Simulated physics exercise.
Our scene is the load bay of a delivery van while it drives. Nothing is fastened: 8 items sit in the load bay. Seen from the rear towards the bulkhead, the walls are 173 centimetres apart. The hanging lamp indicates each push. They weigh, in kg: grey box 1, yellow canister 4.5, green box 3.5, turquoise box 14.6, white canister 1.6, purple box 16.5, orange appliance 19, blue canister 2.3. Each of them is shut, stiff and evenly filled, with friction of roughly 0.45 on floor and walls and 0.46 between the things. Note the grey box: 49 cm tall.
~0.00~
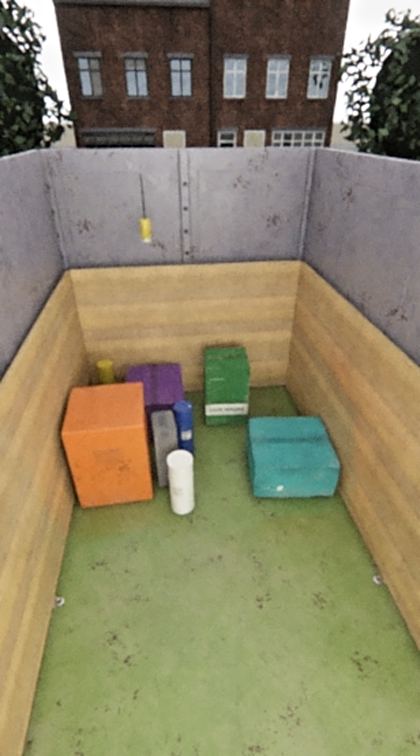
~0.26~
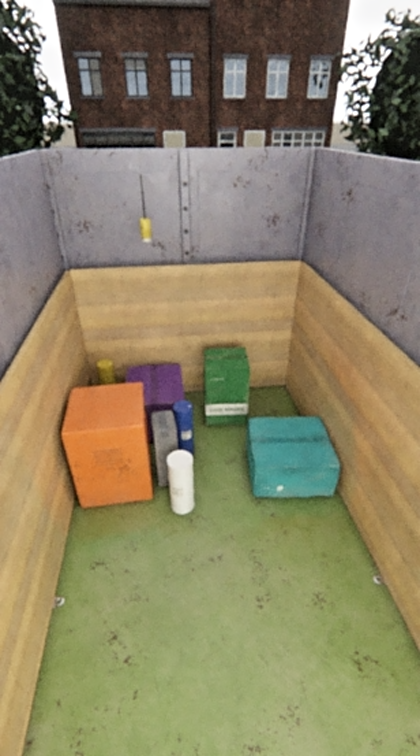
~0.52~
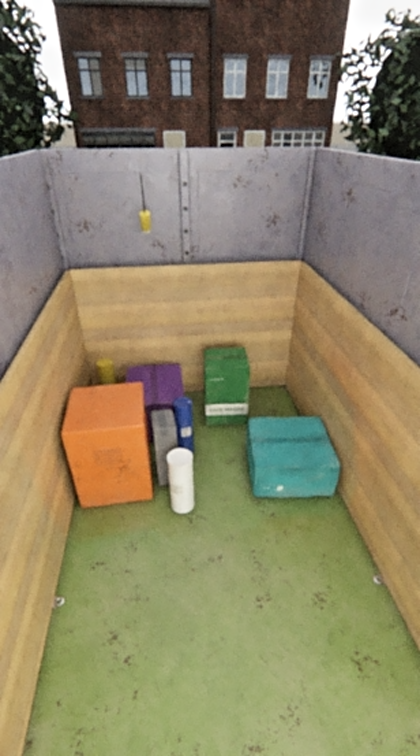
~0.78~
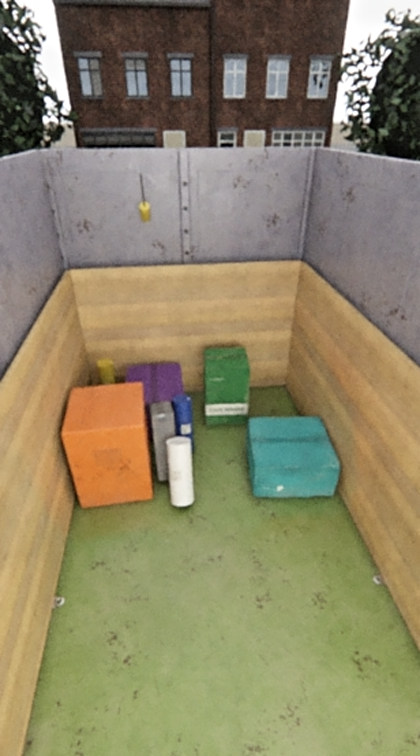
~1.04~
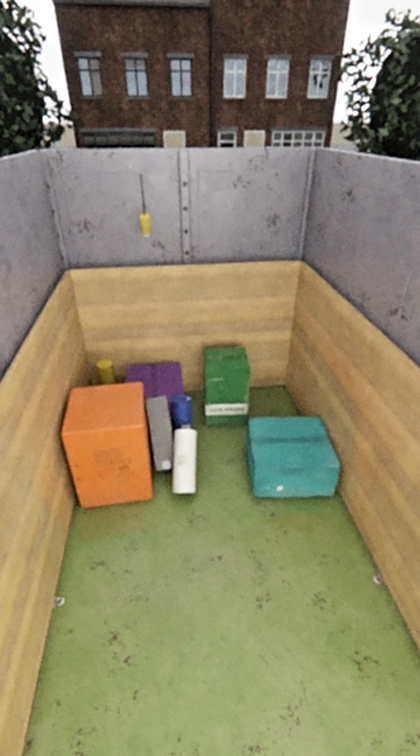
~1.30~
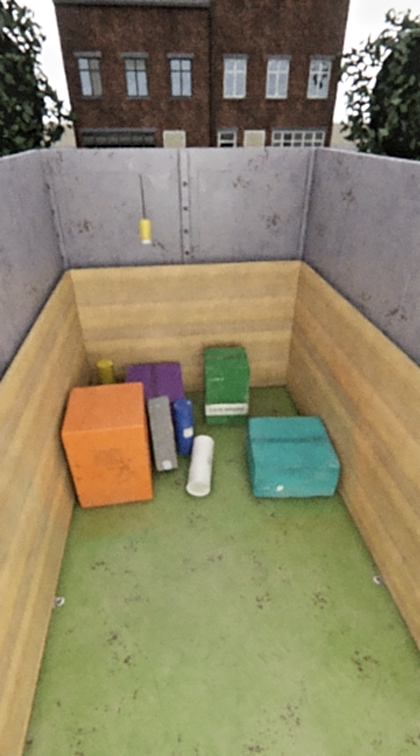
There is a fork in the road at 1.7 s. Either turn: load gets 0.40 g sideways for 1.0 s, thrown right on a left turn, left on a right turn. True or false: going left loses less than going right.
False.
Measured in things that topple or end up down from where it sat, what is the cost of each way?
Count for left: 3; count for right: 1.
Turning left. At 1.90 s, push 0.31 g right; grey box leaning 34° near (161, 432); white canister on its side; purple box slid 2 cm.
After 2.30 s, push 0.40 g right; grey box leaning 34° near (165, 430); yellow canister leaning 13° near (114, 382); white canister on its side.
After 2.70 s, steady run; grey box leaning 56° near (193, 432); yellow canister leaning 19° near (117, 382); white canister on its side.
At rest (3.3 s), tipped over in the load bay, grey box, white canister and blue canister; the other 5 in place, give or take 15 cm. In the last view, grey box near (206, 440), yellow canister near (117, 382).
Turning right instead, white canister tipped over or down from where it sat, 1 of 8 in all.
